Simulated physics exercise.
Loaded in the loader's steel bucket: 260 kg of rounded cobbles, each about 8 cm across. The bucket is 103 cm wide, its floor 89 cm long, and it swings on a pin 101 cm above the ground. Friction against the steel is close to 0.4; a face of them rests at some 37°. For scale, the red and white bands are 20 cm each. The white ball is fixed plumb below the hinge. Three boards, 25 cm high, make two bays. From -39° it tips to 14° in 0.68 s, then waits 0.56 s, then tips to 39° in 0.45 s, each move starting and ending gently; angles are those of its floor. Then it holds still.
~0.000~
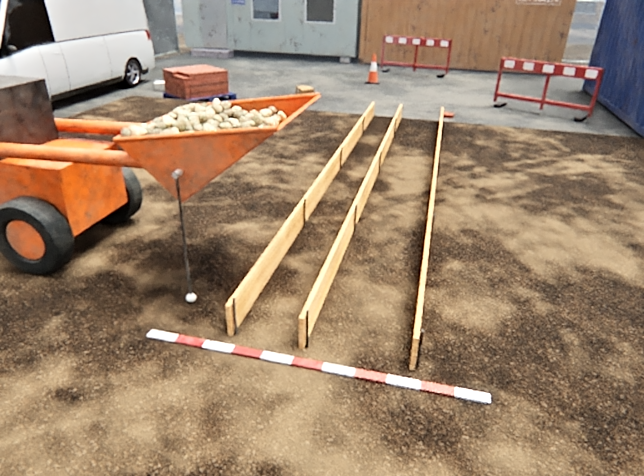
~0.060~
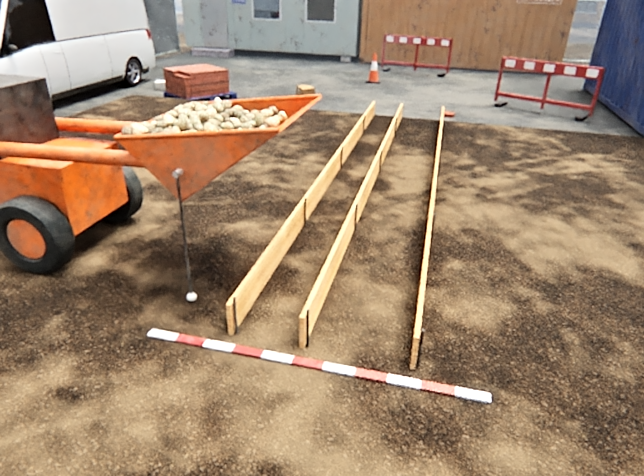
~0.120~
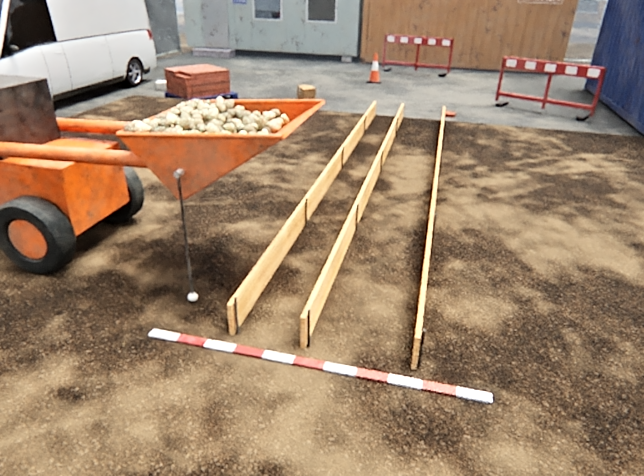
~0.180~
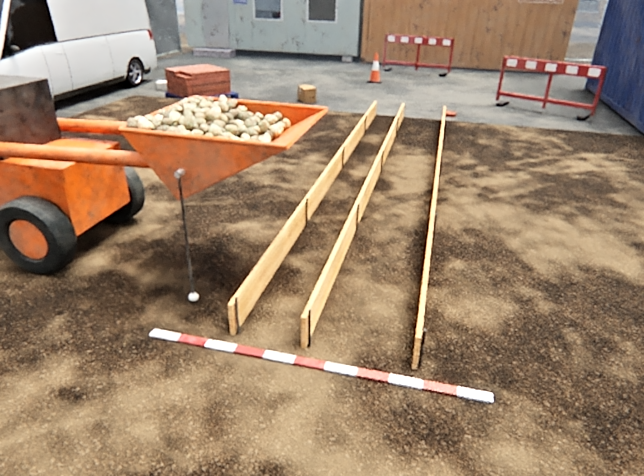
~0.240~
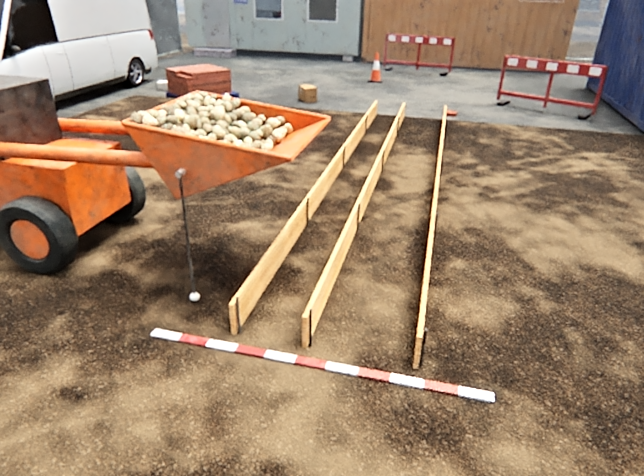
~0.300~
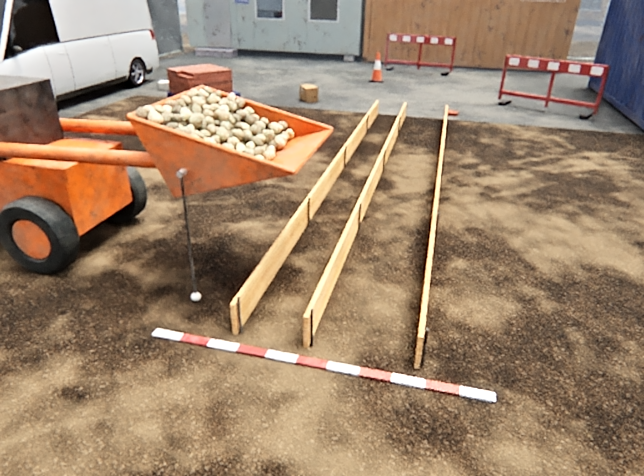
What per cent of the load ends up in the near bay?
Close to 85 in a hundred.
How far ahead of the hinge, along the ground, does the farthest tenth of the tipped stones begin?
Roughly 120 cm ahead of it.
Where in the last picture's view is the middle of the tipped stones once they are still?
Around (313, 267).
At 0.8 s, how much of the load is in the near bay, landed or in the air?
Some 0 per cent.
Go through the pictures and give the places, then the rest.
In the first frame, lip at (277, 129), floor tilted -39°, highest stones at (215, 111).
In the second frame, lip at (279, 130), floor tilted -38°, highest stones at (207, 109); the stones move at 0.1 m/s on average.
In the third frame, the bucket is at -35°, its lip at (283, 137); the top of the load is at (206, 109); the stones move at 0.3 m/s on average.
In the fourth frame, lip at (287, 147), floor tilted -30°, highest stones at (196, 106); the stones move at 0.3 m/s on average.
In the fifth frame, the bucket is at -24°, its lip at (291, 159); the top of the load is at (190, 103); the stones move at 0.4 m/s on average.
In the sixth frame, the bucket is at -17°, its lip at (295, 173); the top of the load is at (196, 98); the stones move at 0.4 m/s on average.
After 0.5 s the floor is at 6°; 100 % in the bucket; the foremost stones are at (269, 174).
After 0.8 s the floor is at 14°; 100 % in the bucket; the foremost stones are at (278, 176).
After 2.1 s the floor is at 39°; 9 % in the bucket, 77 % in the near bay, 14 % in the far bay; the foremost stones are at (416, 297).
After 4.7 s the floor is at 39°; 0 % in the bucket, 85 % in the near bay, 15 % in the far bay; the foremost stones are at (417, 290).
